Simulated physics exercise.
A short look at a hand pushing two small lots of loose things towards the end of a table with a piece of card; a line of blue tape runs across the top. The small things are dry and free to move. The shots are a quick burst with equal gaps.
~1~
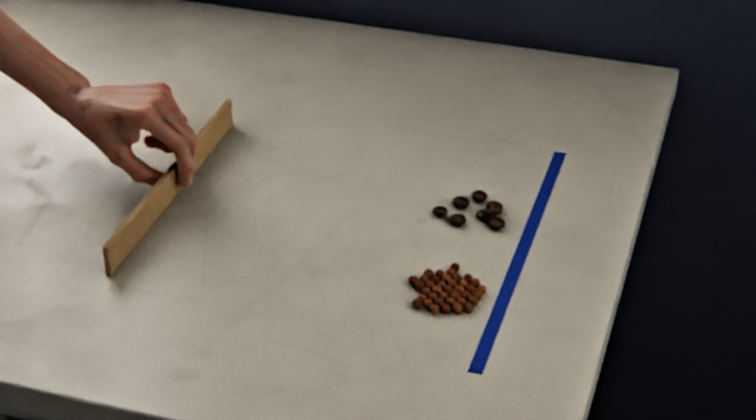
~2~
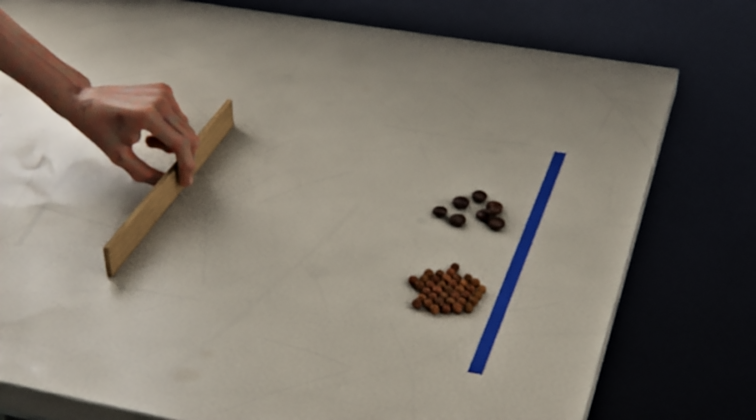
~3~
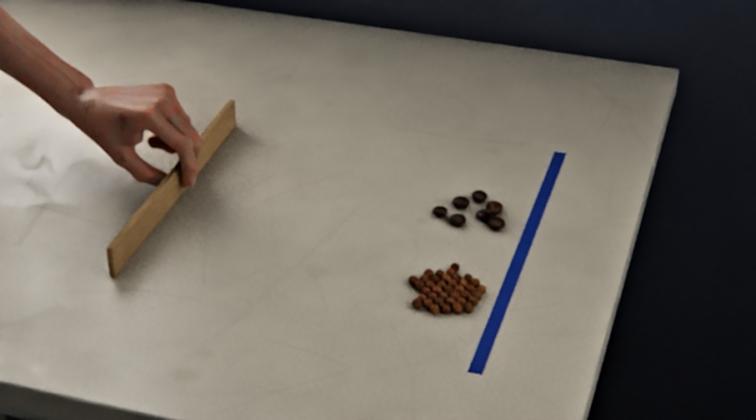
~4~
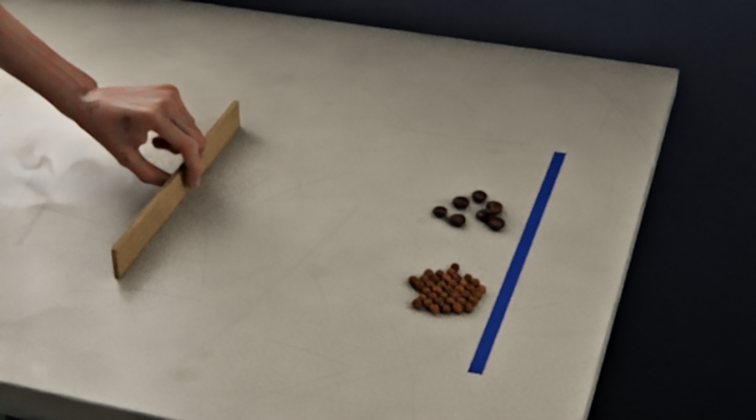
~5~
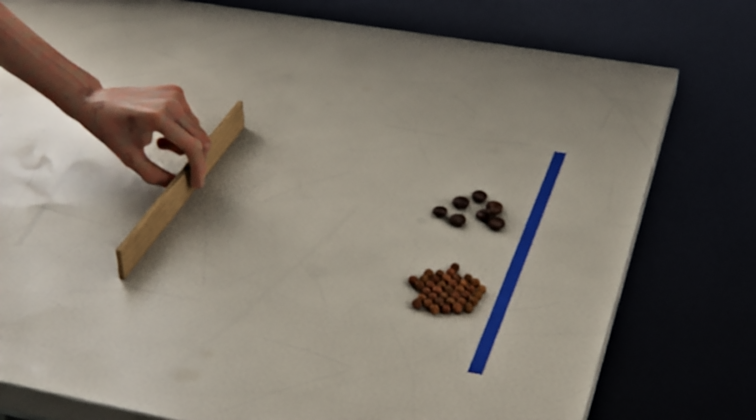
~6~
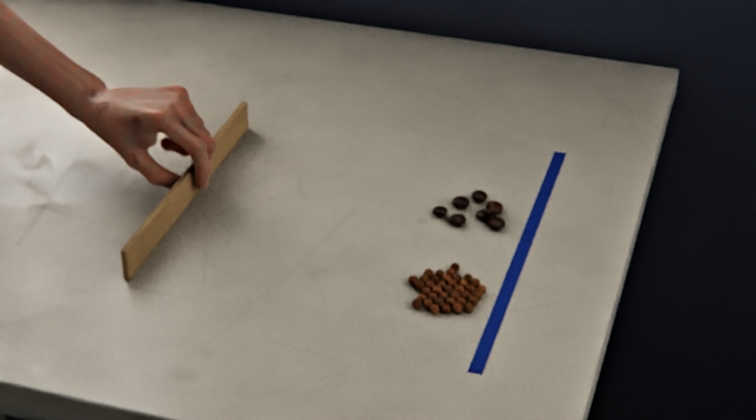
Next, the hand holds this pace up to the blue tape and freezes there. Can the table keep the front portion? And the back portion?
The front portion keeps clear of the drop; the back portion keeps clear of the drop.
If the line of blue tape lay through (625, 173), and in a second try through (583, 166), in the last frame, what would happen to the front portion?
One: It partly drops off. Two: It remains up there.
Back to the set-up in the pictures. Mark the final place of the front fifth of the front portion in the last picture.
At about (545, 311).
Then, 2.10 s past the last view, piece of card still moving, near (356, 199); front portion all on the table, its front near (482, 289); back portion all on the table, its front near (496, 223).
Then, 4.22 s past the last view, piece of card stopped at the blue tape; front portion all on the table, its front near (549, 316); back portion all on the table, its front near (573, 223).
Finally, piece of card stopped at the blue tape; front portion all on the table, its front near (550, 316); back portion all on the table, its front near (573, 223).
